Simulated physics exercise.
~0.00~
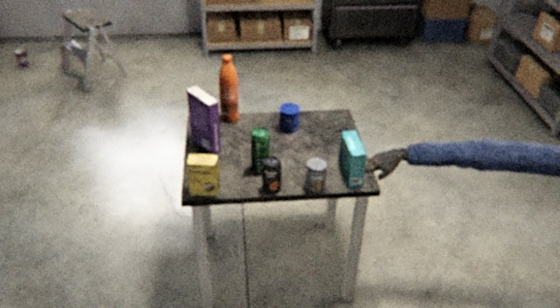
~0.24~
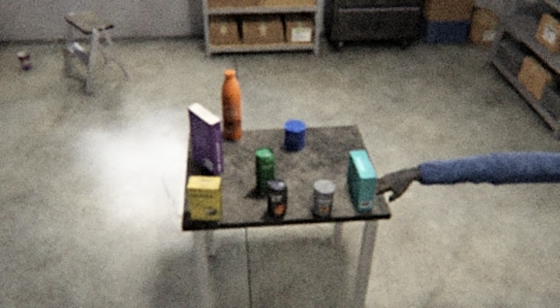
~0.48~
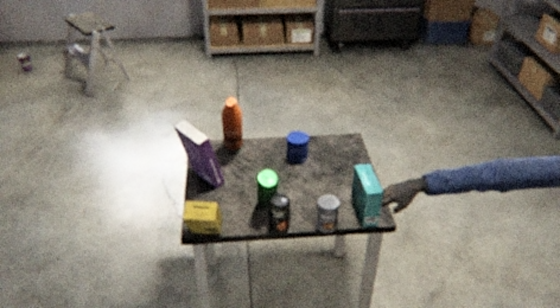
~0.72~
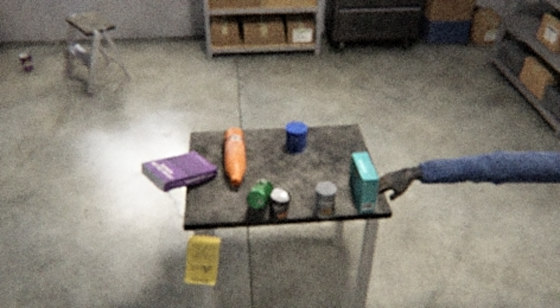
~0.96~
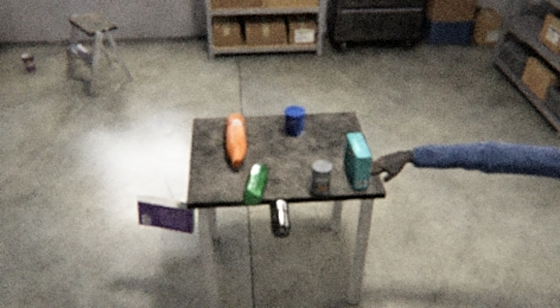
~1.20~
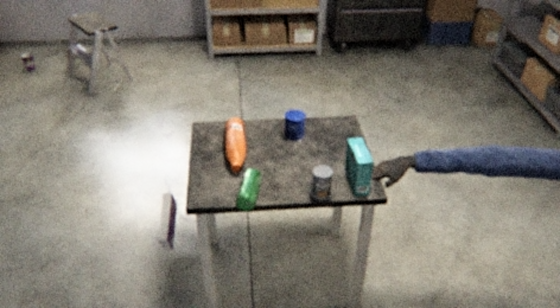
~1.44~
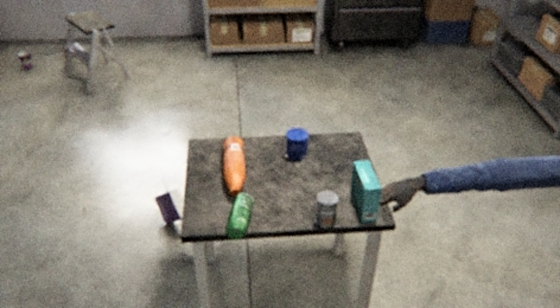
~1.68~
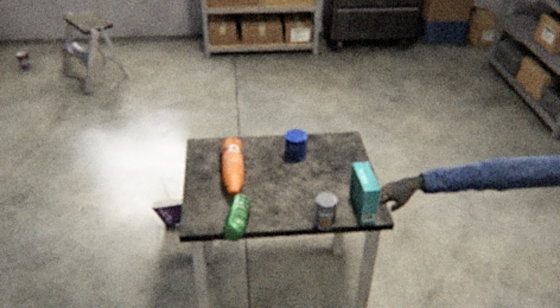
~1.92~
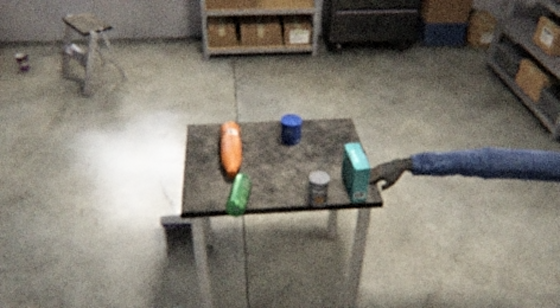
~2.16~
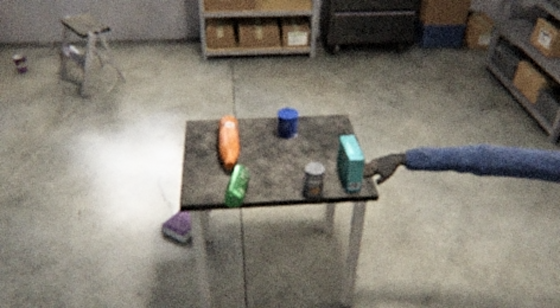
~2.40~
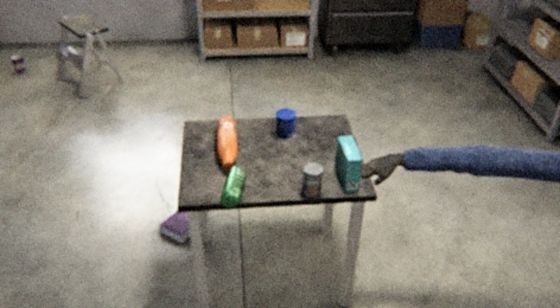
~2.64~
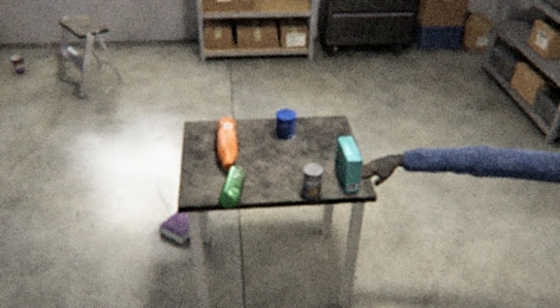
A blue-sleeved arm reaches in from the right to a dark-topped table in a concrete-floored storeroom, seen from slightly above, with shelves of boxes behind. On the table stand a purple book, an orange bottle, a yellow packet, green, black and grey cans, a blue tin and a turquoise packet. The table jolts towards the viewer, and the book, bottle and yellow packet tilt. The yellow packet drops off the front, the book topples off the left, and the black can follows. As the table shifts back and forth, the orange bottle and green can stay lying on top, while the grey, blue and turquoise items remain upright.
